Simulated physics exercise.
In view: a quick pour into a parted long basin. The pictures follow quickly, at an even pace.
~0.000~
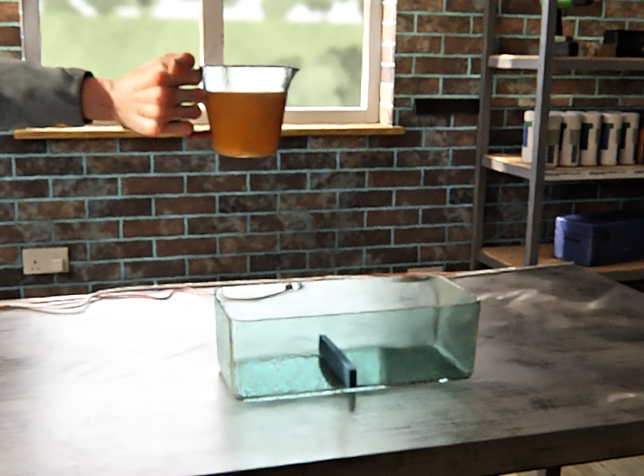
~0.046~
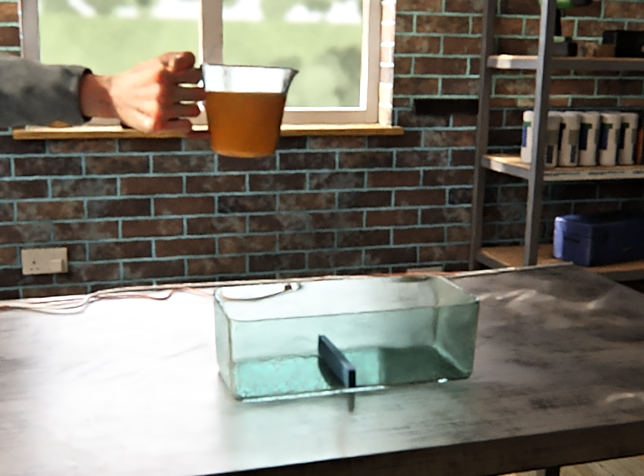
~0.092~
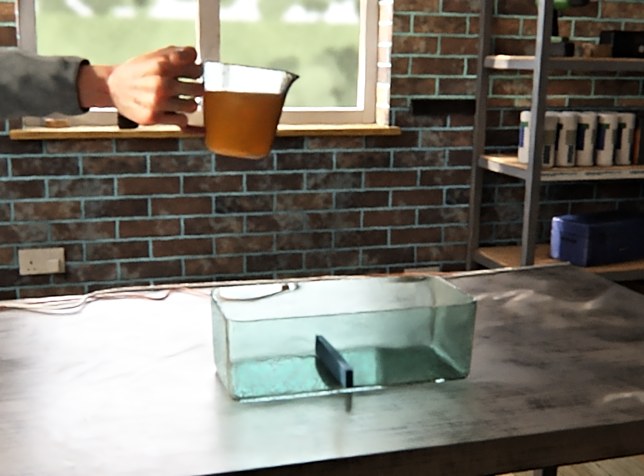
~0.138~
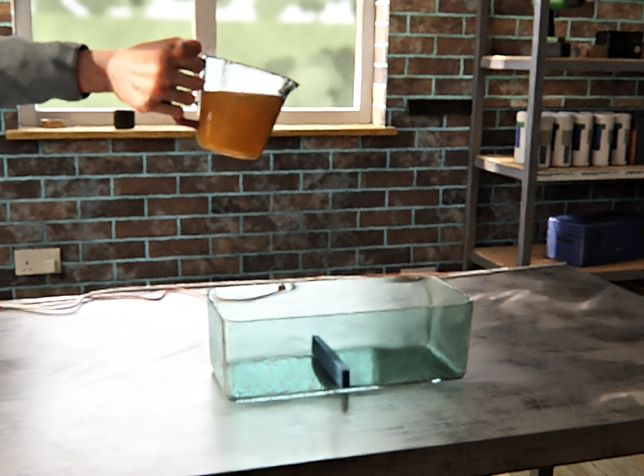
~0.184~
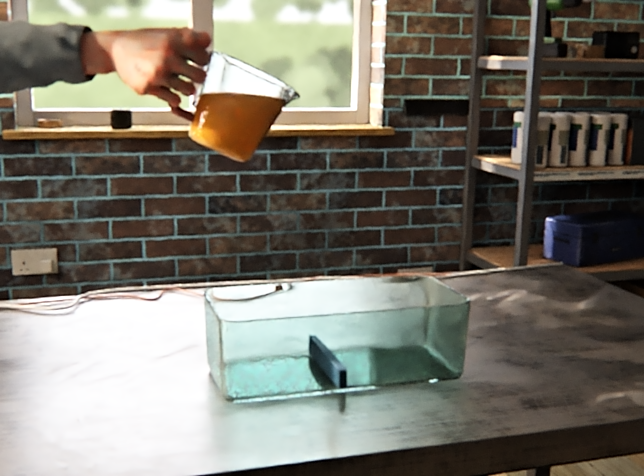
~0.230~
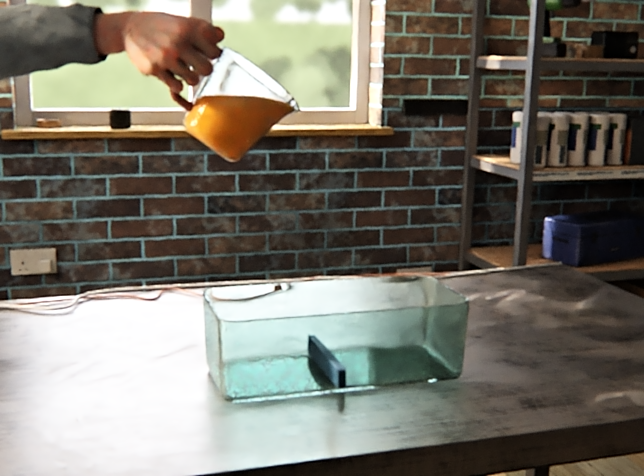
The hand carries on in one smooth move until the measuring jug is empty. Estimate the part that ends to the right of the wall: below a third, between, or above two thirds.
In the end above two thirds is right of the wall.
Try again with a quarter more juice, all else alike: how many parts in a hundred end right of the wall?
About 80 per cent.
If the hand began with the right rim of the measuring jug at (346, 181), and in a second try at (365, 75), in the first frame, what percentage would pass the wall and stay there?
In turn 90 and 75 in a hundred.
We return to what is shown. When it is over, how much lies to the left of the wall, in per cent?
Roughly 10 in a hundred.
A moment on, the measuring jug is tipped on its side and 49 per cent is still to pour, 0 is left of the wall and 3 right of it.
Next, the measuring jug is tipped right over and 8 per cent is still to pour, 4 is left of the wall and 56 right of it.
Then the measuring jug is tipped right over and 0 per cent is still to pour, 6 is left of the wall and 79 right of it.
Later the measuring jug is tipped right over and 0 per cent is still to pour, 10 is left of the wall and 83 right of it.
In the end 10 per cent lies left of the wall, 83 right of it and 7 outside.
